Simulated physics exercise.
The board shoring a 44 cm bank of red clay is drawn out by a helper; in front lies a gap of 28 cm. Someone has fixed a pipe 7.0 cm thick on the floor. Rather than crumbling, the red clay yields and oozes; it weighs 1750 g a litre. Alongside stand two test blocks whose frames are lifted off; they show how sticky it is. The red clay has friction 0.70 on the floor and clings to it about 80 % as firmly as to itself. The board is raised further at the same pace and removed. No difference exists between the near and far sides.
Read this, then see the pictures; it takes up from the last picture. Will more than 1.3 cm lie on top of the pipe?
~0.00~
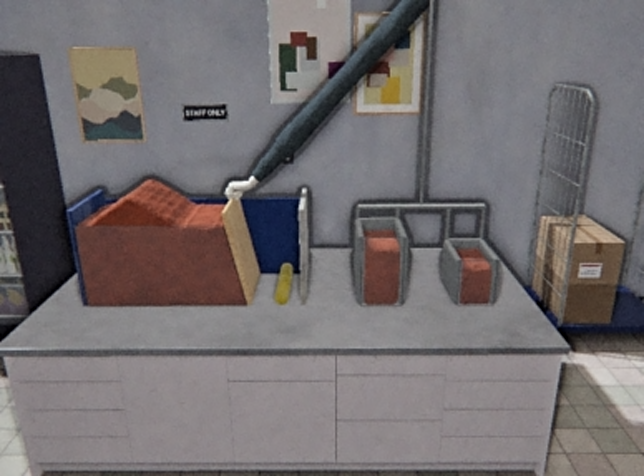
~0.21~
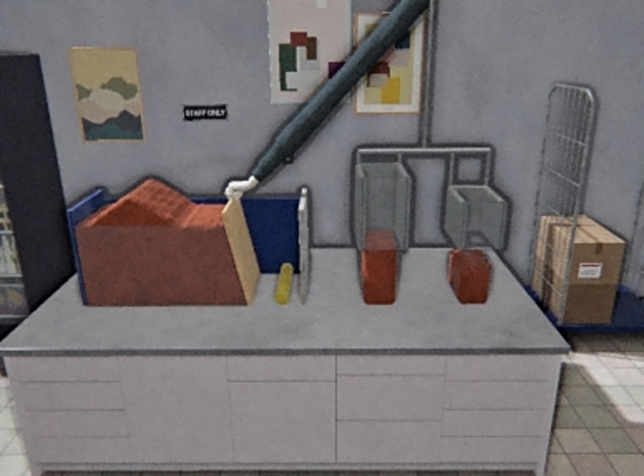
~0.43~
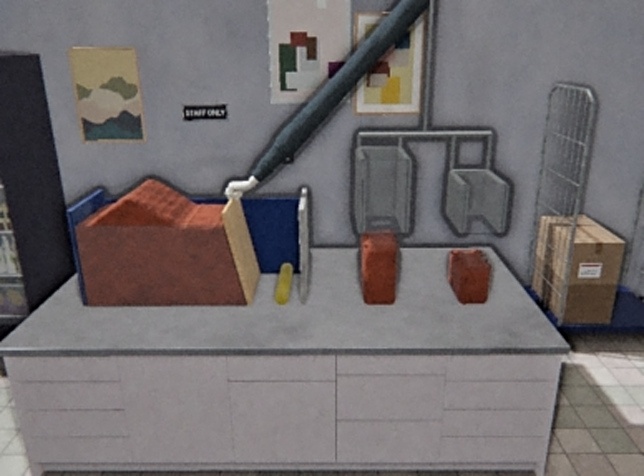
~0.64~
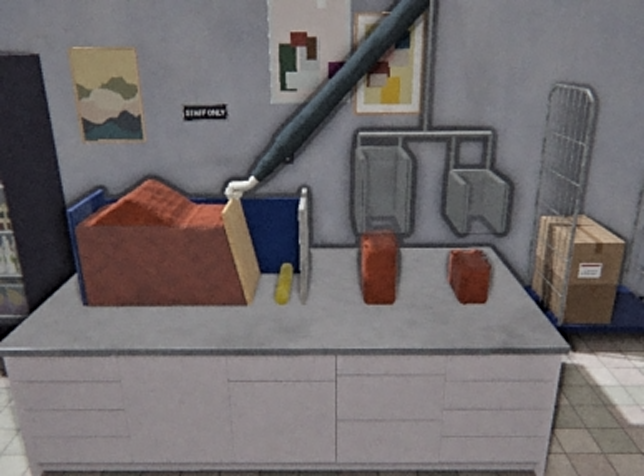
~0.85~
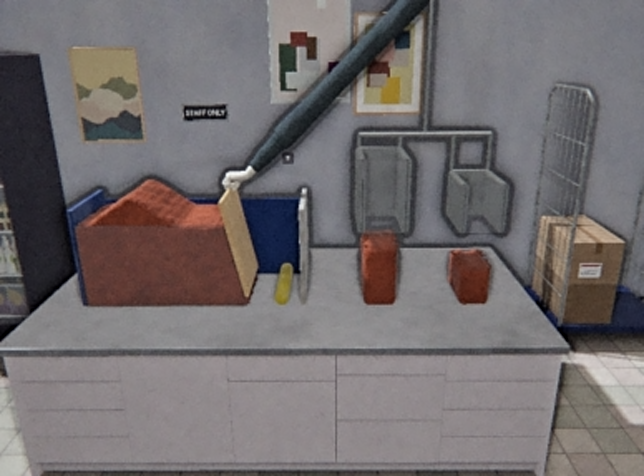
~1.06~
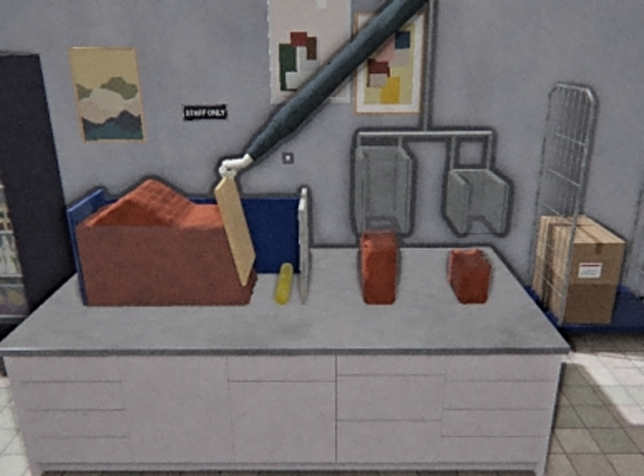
Bare.
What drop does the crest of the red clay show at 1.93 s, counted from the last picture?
By my estimate, near 0 cm.
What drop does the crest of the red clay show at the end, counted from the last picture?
Measured change: Some 0 cm.
After 1.46 s, the face still stands and nothing lies on the pipe.
After 1.93 s, the face still stands and nothing lies on the pipe.
After 2.40 s, the face still stands and nothing lies on the pipe.
After 2.87 s, the face still stands and nothing lies on the pipe.
After 2.92 s, the face still stands and nothing lies on the pipe.
